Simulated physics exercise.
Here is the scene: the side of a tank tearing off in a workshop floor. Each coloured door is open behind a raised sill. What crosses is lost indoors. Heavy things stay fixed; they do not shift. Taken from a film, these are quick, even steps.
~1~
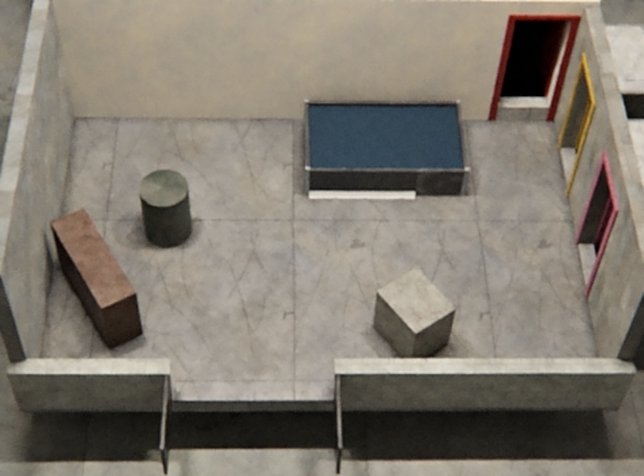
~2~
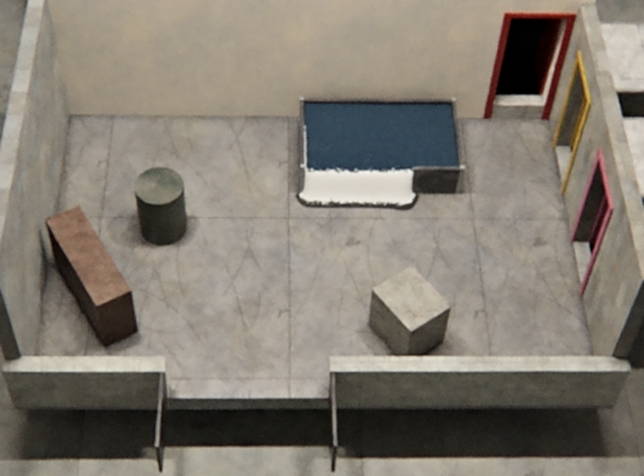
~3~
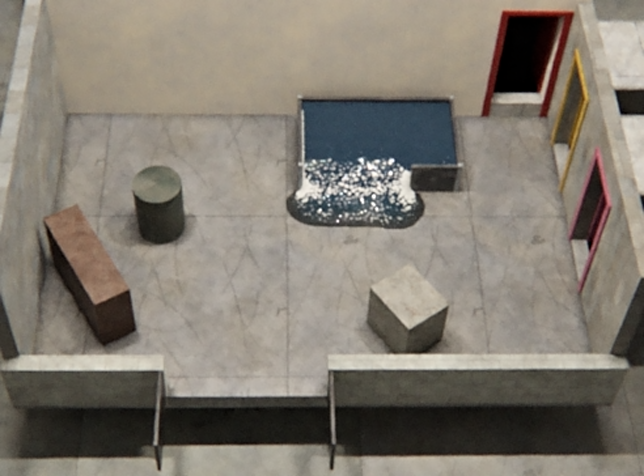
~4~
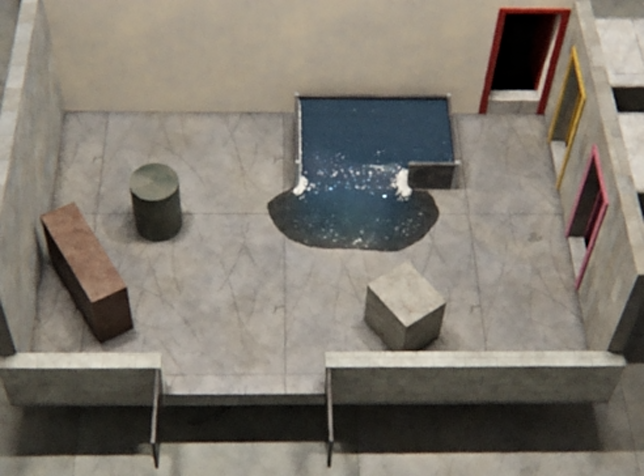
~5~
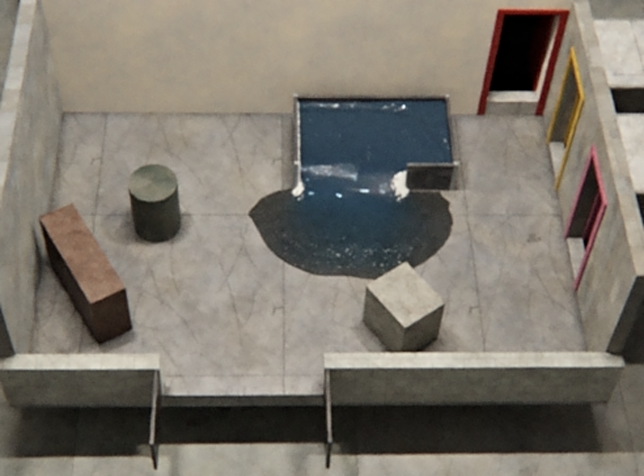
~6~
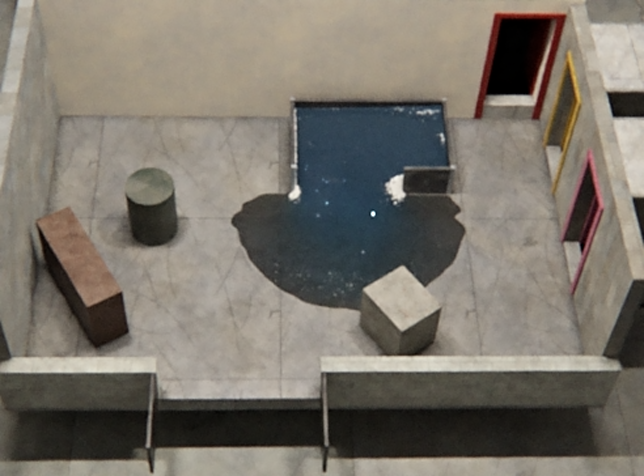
A bare concrete workshop floor, walled around with a gap in the low front wall, is seen from high above by a camera that shifts very slightly. A blue-filled tank stands against the back wall, with a green cylinder and reddish-brown block at left, a pale block right of centre, and red, yellow and pink doorways at right. Water bursts from the tank's front in white froth, then spreads forward in a dark, widening pool, reaching the pale block.
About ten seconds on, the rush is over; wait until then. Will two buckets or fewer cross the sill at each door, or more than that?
The pink door is going to stay within two buckets; the red door is going to stay within two buckets; the yellow door is going to stay within two buckets.
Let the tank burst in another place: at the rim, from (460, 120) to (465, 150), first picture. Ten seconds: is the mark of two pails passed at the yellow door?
Result - the yellow door clears the line.
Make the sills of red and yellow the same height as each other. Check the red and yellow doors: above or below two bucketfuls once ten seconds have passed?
Result - red comes in low, yellow comes in low.
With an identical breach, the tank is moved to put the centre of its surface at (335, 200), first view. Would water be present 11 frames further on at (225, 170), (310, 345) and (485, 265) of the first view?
Spot by spot, in the order asked: Untouched, swamped, untouched.
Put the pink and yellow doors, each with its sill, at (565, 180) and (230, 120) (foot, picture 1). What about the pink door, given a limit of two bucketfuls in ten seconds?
Lab note: Pink door falls short.
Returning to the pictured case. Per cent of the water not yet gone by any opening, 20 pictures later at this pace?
About 80 per cent.
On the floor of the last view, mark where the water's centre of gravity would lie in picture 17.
Centre point: Around (353, 231).
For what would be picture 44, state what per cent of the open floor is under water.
About 65 per cent.
A moment on, water covers 30 % of the floor; the pink door not reached, the red door not reached, the yellow door not reached.
Next, water covers 40 % of the floor; the pink door not reached, the red door not reached, the yellow door not reached.
Then, water covers 50 % of the floor; the pink door not reached, the red door not reached, the yellow door not reached.
Later, water covers 65 % of the floor; the pink door wet at the sill, nothing in, the red door wet at the sill, nothing in, the yellow door wet at the sill, nothing in.
In the end, water covers 80 % of the floor; the pink door under two buckets in, the red door wet at the sill, nothing in, the yellow door wet at the sill, nothing in.
